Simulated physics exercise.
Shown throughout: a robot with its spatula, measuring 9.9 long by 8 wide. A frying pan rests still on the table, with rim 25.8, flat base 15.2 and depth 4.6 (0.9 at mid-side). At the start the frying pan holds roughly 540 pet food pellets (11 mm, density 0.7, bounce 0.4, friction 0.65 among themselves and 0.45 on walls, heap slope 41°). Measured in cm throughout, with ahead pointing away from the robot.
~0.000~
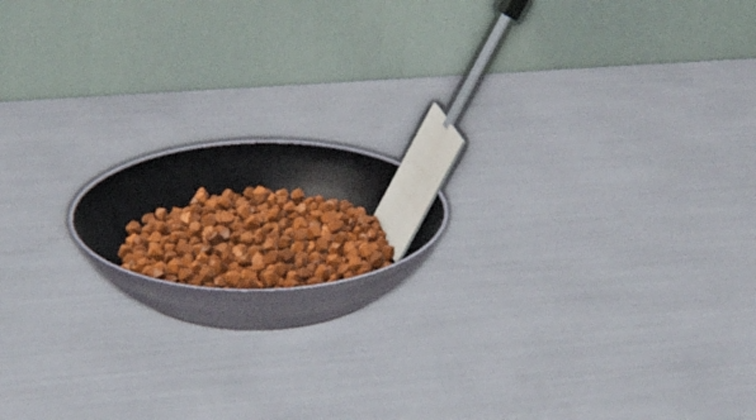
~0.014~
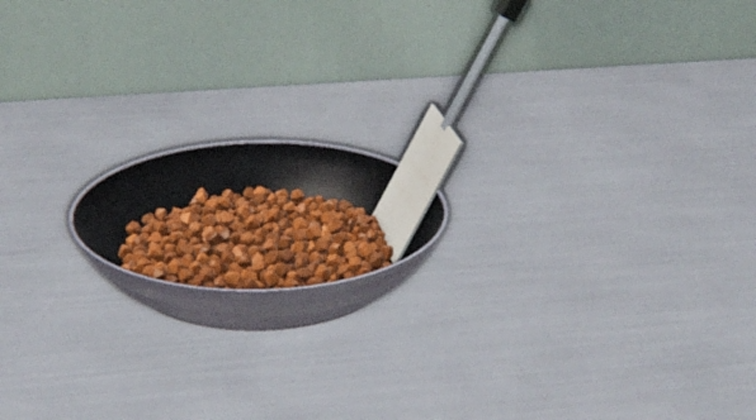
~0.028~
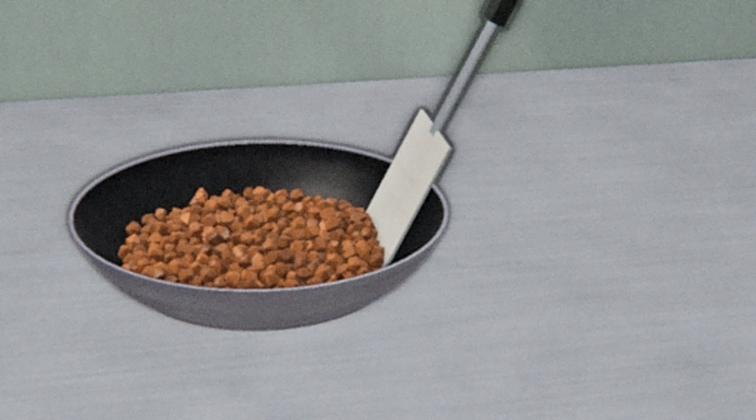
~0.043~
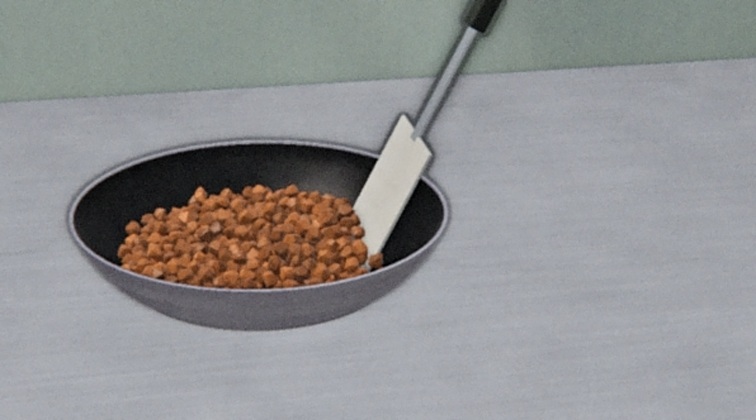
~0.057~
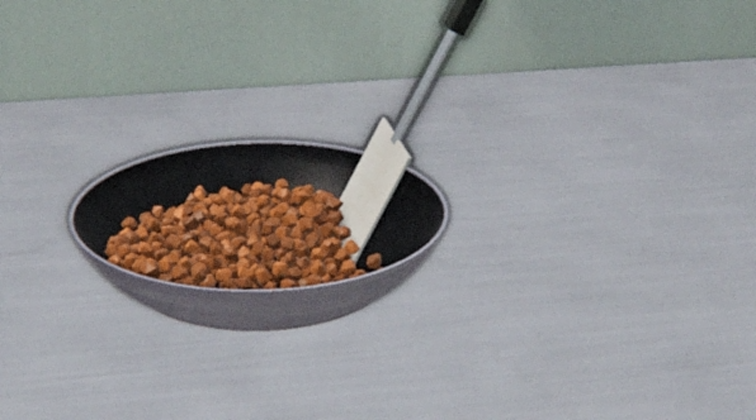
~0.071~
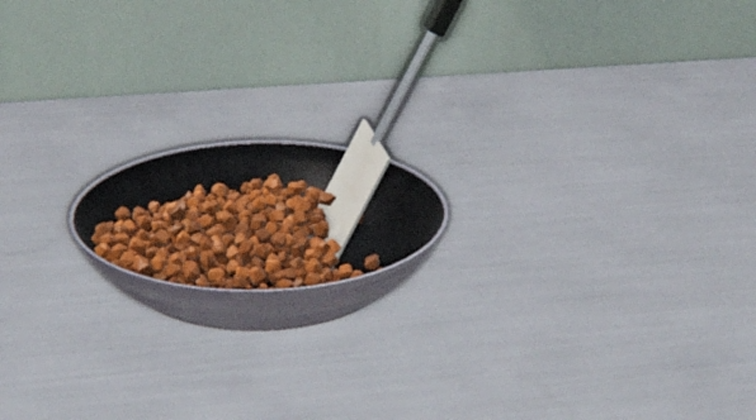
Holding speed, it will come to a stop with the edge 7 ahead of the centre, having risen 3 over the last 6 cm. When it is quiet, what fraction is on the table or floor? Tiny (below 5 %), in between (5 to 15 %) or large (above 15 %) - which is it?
Large, so above 15 %.
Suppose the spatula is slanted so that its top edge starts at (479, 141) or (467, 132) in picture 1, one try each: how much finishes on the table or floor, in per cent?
First try roughly 20 percent, second try roughly 20 percent.
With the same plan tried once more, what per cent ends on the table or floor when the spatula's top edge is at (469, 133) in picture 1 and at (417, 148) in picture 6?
My guess would be close to 15 per cent.
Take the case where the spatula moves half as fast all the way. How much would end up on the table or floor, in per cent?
10 %.
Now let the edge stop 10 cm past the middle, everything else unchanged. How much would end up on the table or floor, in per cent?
I'd expect close to 40 per cent then.
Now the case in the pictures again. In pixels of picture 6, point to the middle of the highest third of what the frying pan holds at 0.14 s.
Roughly pixel (170, 228).
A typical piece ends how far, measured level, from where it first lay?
It comes to some 6 cm.
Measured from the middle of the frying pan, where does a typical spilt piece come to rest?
Estimate: Near 22 cm.
After 0.11 s, sloping 63°, highest piece 7 above the table; 534 in the frying pan, 1 on the blade or in flight.
After 0.14 s, sloping 63°, highest piece 7 above the table; 533 in the frying pan, 2 on the blade or in flight.
After 0.36 s, sloping 63°, highest piece 11 above the table; 425 in the frying pan, 88 on the table or floor, 22 on the blade or in flight.
After 1.41 s, sloping 63°, highest piece 5 above the table; 423 in the frying pan, 112 on the table or floor.
At rest, 423 in the frying pan, 112 on the table or floor. That is 21 % on the table or floor.
